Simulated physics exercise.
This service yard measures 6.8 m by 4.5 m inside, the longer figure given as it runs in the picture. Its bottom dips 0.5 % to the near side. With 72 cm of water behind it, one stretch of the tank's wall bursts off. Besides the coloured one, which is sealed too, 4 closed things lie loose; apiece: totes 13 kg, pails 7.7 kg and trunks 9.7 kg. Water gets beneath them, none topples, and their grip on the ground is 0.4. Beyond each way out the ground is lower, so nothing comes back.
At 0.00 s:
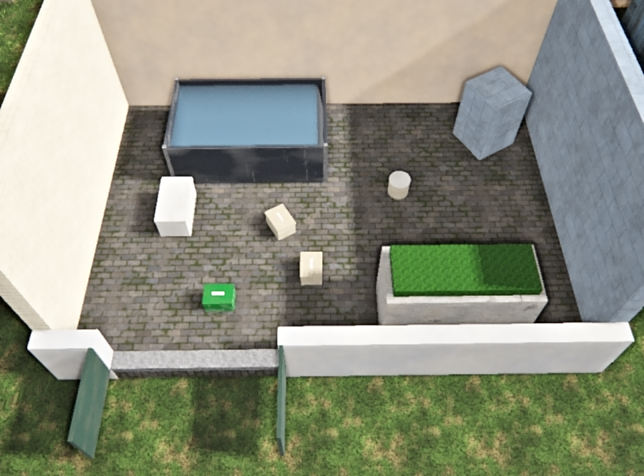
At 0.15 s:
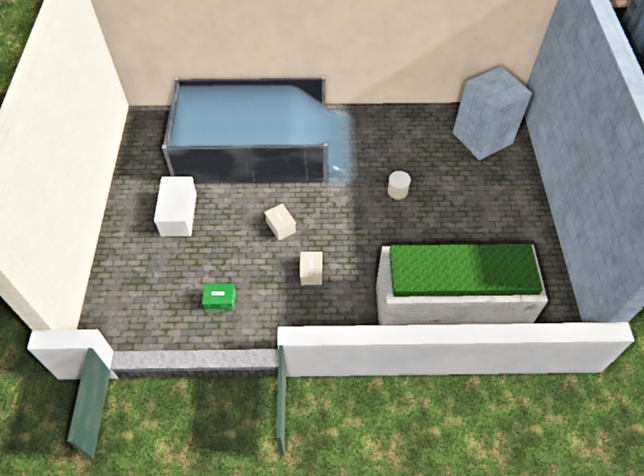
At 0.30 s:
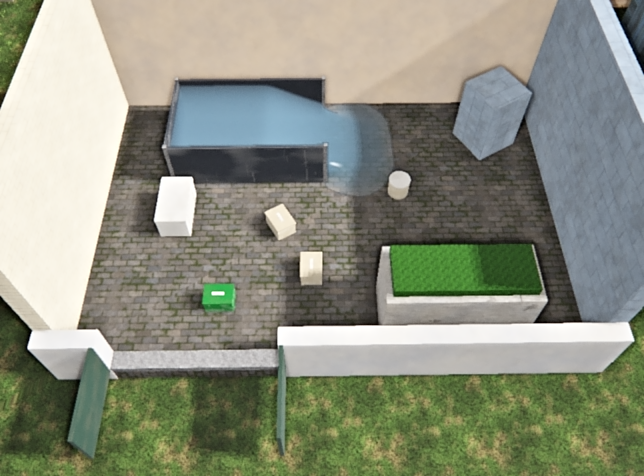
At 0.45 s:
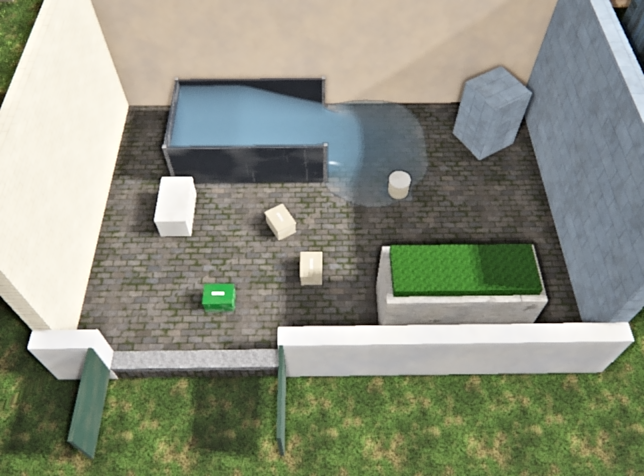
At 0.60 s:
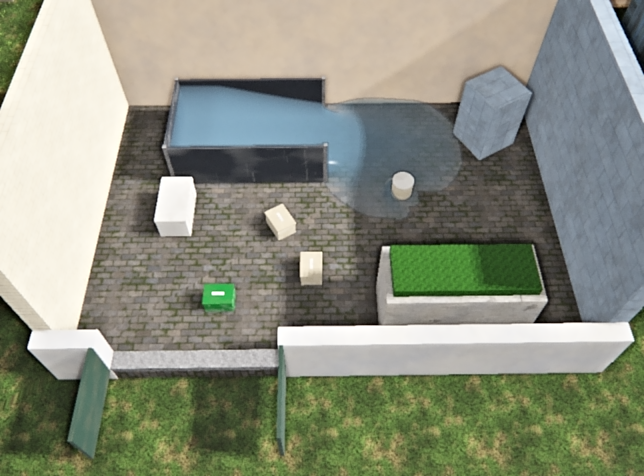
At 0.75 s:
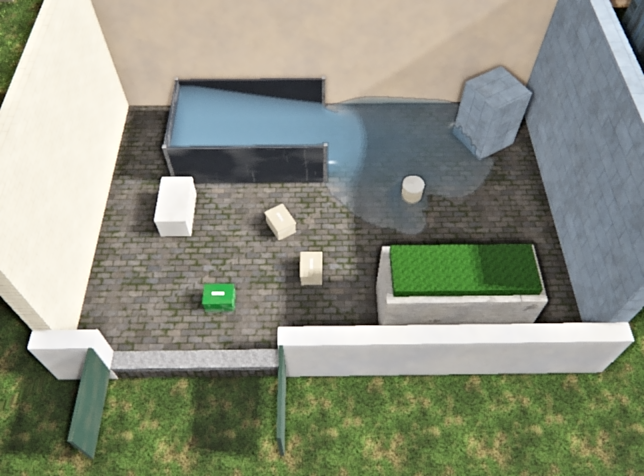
Water poured out through the right side of a raised tank and spread across the paved yard, reaching a small pale cylinder and nudging it slightly right, while the green box stayed put.
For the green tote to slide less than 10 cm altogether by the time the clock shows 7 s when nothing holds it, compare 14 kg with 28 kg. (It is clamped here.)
For it, only the larger load is enough.
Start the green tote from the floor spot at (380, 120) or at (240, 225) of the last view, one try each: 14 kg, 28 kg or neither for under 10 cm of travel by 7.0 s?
In that order: Neither is enough; it takes the larger.
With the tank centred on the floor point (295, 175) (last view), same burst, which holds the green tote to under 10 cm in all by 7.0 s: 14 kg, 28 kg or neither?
In that case only the higher weight holds it.
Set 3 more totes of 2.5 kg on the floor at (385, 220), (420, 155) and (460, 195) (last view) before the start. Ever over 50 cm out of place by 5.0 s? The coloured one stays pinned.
In that order: More, past it, over.
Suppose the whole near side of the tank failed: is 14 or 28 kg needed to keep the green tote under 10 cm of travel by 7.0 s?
In that case neither weight holds it.
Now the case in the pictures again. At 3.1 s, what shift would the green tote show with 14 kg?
Roughly 0 cm.
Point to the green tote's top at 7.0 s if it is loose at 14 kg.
Around (191, 310).
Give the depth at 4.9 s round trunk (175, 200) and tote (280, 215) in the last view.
About 0 and 5 cm.
After 1.4 s the green tote would be 0 cm from its start with 14 kg and 0 cm from its start with 28 kg; 0 cm of water round it then.
After 3.1 s the green tote would be 0 cm from its start with 14 kg and 0 cm from its start with 28 kg; 0 cm of water round it then.
After 4.9 s the green tote would be 0 cm from its start with 14 kg and 0 cm from its start with 28 kg; 3 cm of water round it then.
After 7.0 s the green tote would be 41 cm from its start with 14 kg and 0 cm from its start with 28 kg; 5 cm of water round it then.
